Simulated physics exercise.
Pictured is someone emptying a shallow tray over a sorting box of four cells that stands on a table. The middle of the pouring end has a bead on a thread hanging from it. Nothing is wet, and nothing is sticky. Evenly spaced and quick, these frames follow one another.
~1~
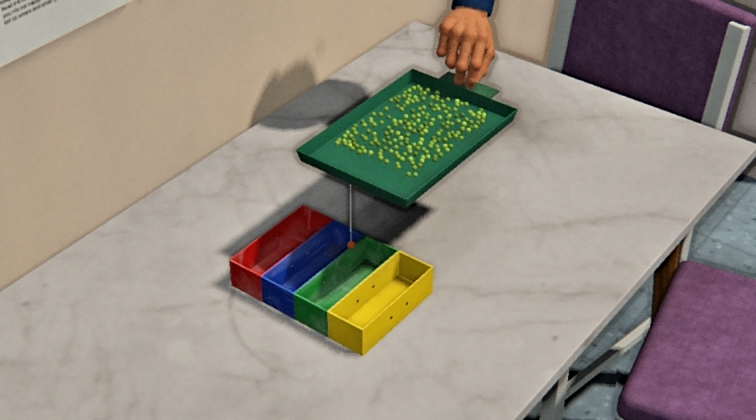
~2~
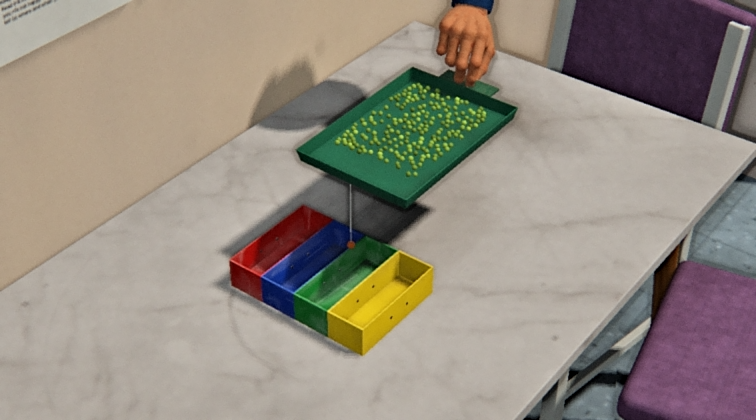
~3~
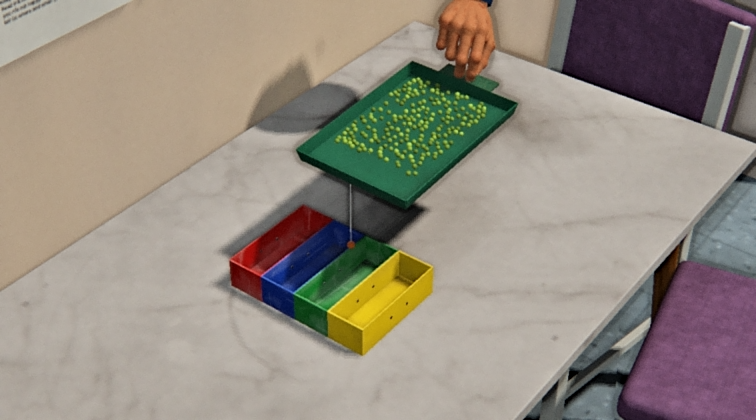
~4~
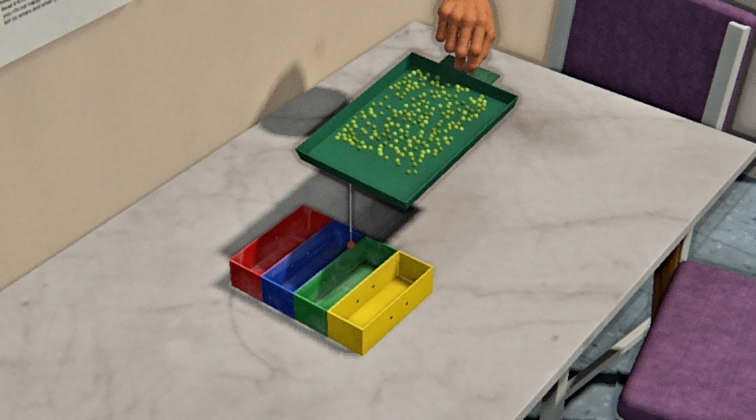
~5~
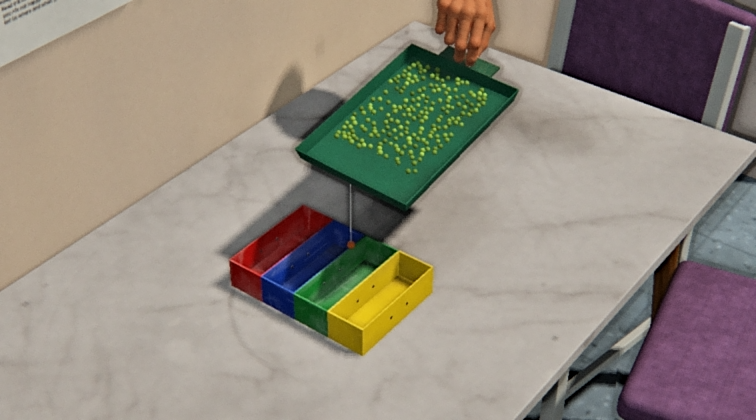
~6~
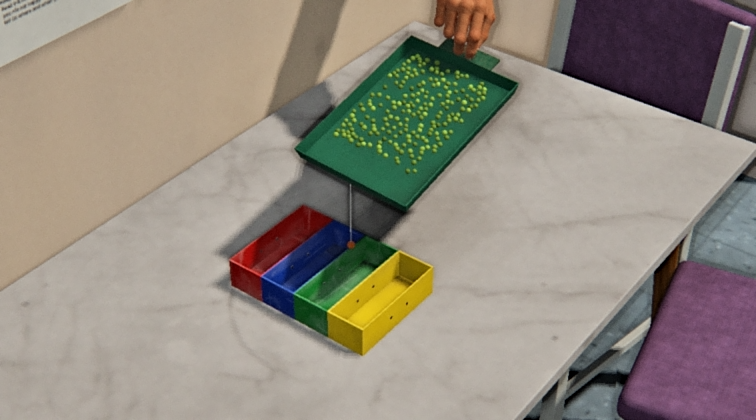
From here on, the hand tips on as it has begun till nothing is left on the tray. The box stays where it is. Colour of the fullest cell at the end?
Yellow.
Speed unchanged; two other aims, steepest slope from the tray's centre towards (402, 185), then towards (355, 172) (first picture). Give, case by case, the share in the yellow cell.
First heading 90 %, second heading 0 %.
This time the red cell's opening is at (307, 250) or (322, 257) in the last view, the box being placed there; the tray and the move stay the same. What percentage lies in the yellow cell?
Roughly 30 % and 0 %.
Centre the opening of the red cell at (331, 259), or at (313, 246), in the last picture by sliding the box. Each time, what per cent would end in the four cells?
In order: 100 per cent and 100 per cent.
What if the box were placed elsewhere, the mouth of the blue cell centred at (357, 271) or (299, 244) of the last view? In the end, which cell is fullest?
Placing A: The green cell / placing B: Yellow.
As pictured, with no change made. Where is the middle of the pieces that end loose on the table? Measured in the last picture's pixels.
Roughly at (406, 345).
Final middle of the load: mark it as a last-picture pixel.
Near pixel (377, 310).
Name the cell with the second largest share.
That's the green one.
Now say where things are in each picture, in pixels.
Corners of the pouring end near (301, 149) and (406, 196), level; middle of the load near (410, 129), dried peas; bead on its thread near (351, 245); red cell near (246, 278); blue cell near (278, 295); green cell near (311, 313); yellow cell near (346, 331), in the first frame.
Corners of the pouring end near (301, 149) and (406, 197), level; middle of the load near (410, 127), in the second frame.
Corners of the pouring end near (301, 149) and (405, 198), tipped barely, lowest at the right corner; middle of the load near (410, 124), in the third frame.
Corners of the pouring end near (300, 148) and (405, 199), tipped a little, lowest at the right corner; middle of the load near (410, 120), in the fourth frame.
Corners of the pouring end near (300, 148) and (405, 201), tipped a little, lowest at the right corner; middle of the load near (409, 115), in the fifth frame.
Corners of the pouring end near (299, 148) and (405, 202), tipped a little, lowest at the right corner; middle of the load near (409, 111); red cell near (246, 278); blue cell near (278, 295); green cell near (311, 313); yellow cell near (346, 331), in the sixth frame.
Shortly afterwards, tray tipped steeply; all but a few on the tray; a little in the yellow cell; only a few in the green cell; only a few falling or outside the box.
Next, tray tipped right over; near two thirds on the tray; near a quarter in the yellow cell; only a few in the green cell; near a quarter falling or outside the box.
Some moments later, tray tipped past a quarter turn; the bulk in the yellow cell; a little in the green cell; only a few in the blue cell; a little falling or outside the box.
In the end, tray tipped past a quarter turn; the bulk in the yellow cell; a little in the green cell; only a few in the blue cell; none at all in the red cell; a little outside the box.
